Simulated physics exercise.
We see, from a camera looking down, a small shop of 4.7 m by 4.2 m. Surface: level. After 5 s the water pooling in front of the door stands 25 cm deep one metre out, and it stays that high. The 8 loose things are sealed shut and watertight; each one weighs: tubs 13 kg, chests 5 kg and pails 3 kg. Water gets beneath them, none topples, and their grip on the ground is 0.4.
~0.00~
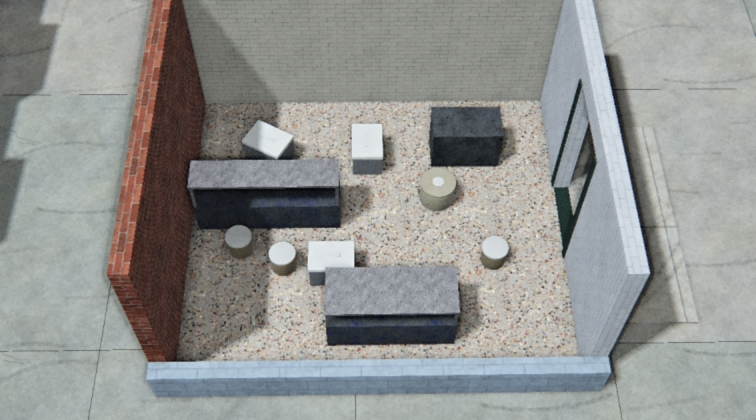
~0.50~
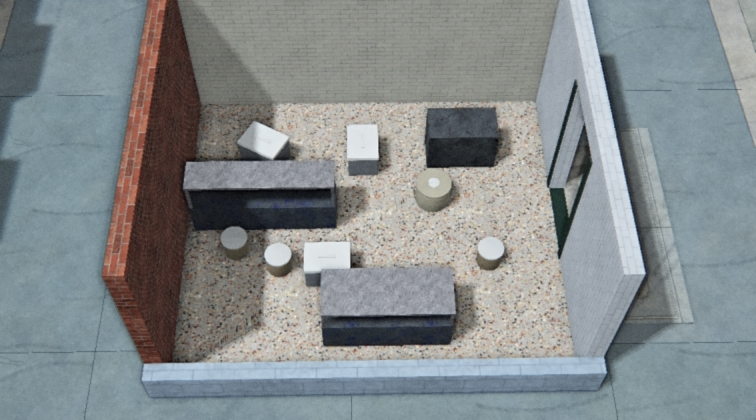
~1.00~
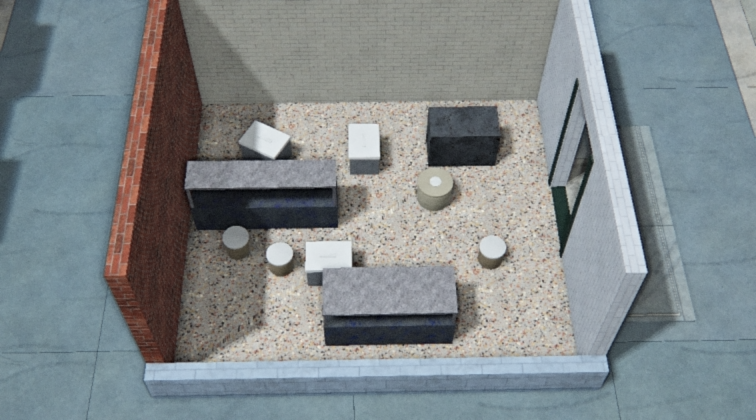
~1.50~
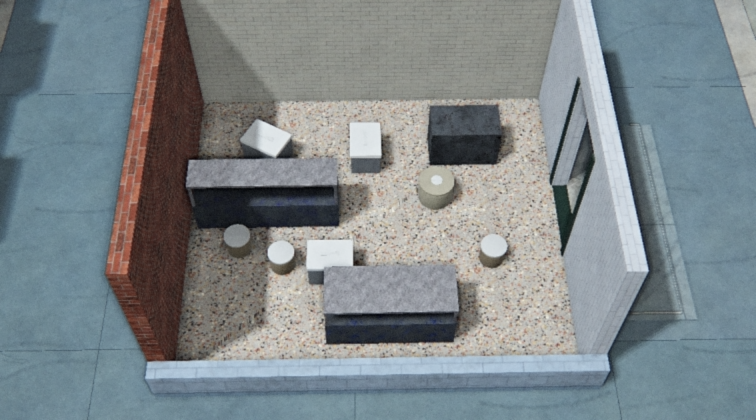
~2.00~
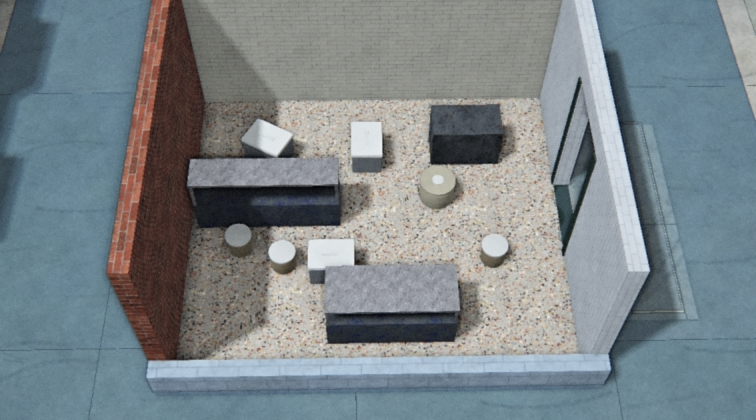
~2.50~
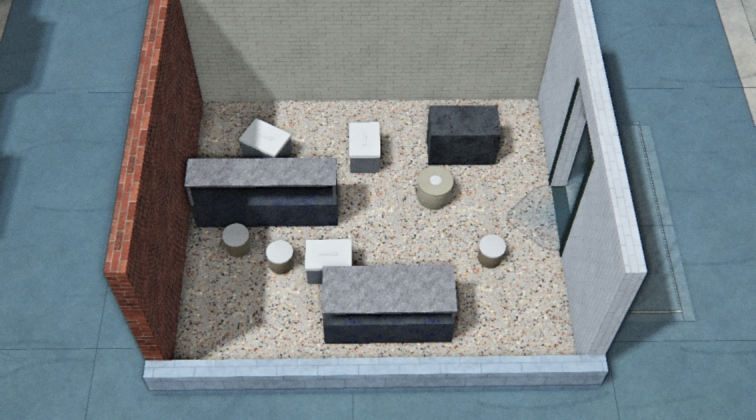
The video shows a small roofless shop seen from above, with dark counters, pale boxes and round containers standing still on a speckled floor, while a thin patch of water appears just inside the doorway on the right.
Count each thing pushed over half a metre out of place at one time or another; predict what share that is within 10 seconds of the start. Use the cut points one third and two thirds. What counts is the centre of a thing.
It falls at two thirds or above.
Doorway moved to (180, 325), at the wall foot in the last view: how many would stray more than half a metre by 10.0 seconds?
The answer then is 4.
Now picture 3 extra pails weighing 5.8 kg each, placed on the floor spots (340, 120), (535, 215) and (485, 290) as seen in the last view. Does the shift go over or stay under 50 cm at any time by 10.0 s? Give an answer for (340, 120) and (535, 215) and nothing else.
The first: Falls below it. The second: Exceeds it.
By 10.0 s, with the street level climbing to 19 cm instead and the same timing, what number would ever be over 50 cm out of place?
I count 6 of them in that case.
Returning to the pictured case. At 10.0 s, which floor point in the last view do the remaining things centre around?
At about (259, 247).
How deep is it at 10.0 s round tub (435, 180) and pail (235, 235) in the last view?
Some 7 cm at the first, some 10 cm at the second.
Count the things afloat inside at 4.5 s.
At that time, 0.
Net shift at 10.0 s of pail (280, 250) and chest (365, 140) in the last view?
Net displacement, in order: 120 cm; 200 cm.
After 3.5 s 0 of 8 are over 50 cm from their spots; 0 afloat.
After 4.5 s 1 of 8 are over 50 cm from their spots; 0 afloat.
After 7.0 s 6 of 8 are over 50 cm from their spots; 3 afloat.
After 10.0 s 6 of 8 are over 50 cm from their spots, and 7 have been at some point; 7 afloat.
